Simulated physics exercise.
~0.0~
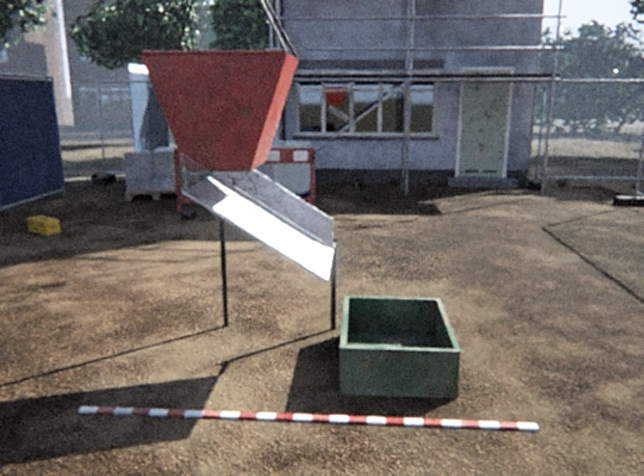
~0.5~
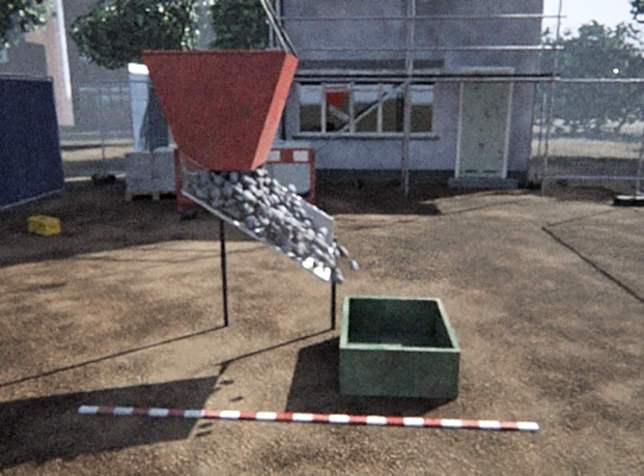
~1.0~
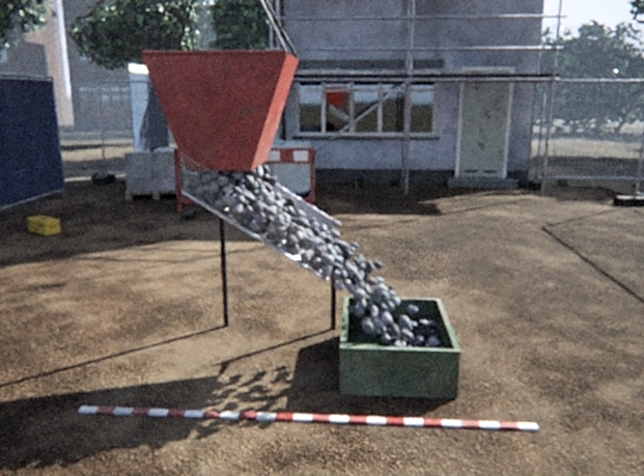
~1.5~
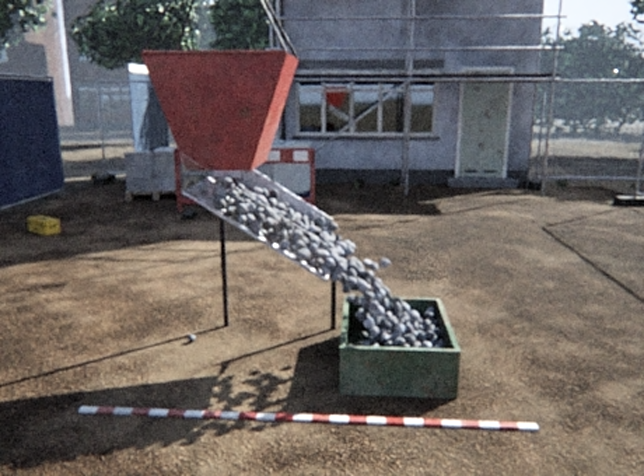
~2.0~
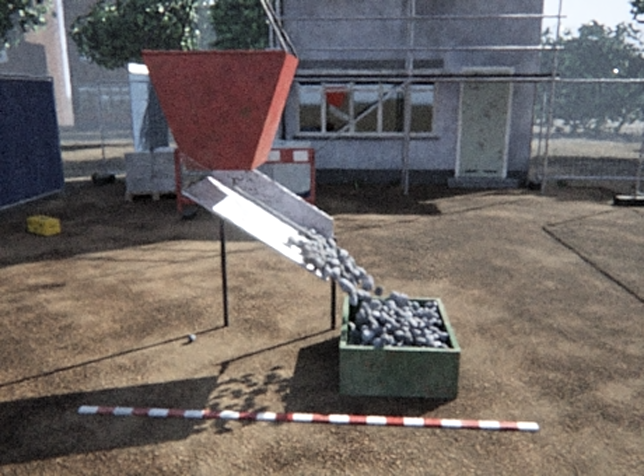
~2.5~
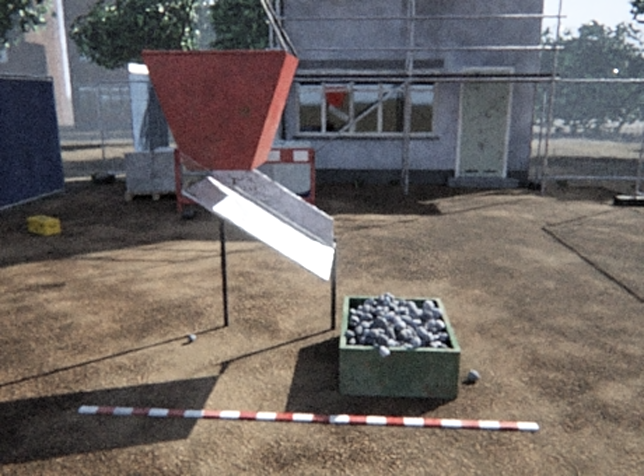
A red skip above a sloping metal slide let out a stream of grey stones, which tumbled down to the right into a green bin until it was heaped full, leaving the slide empty and a few strays on the ground.
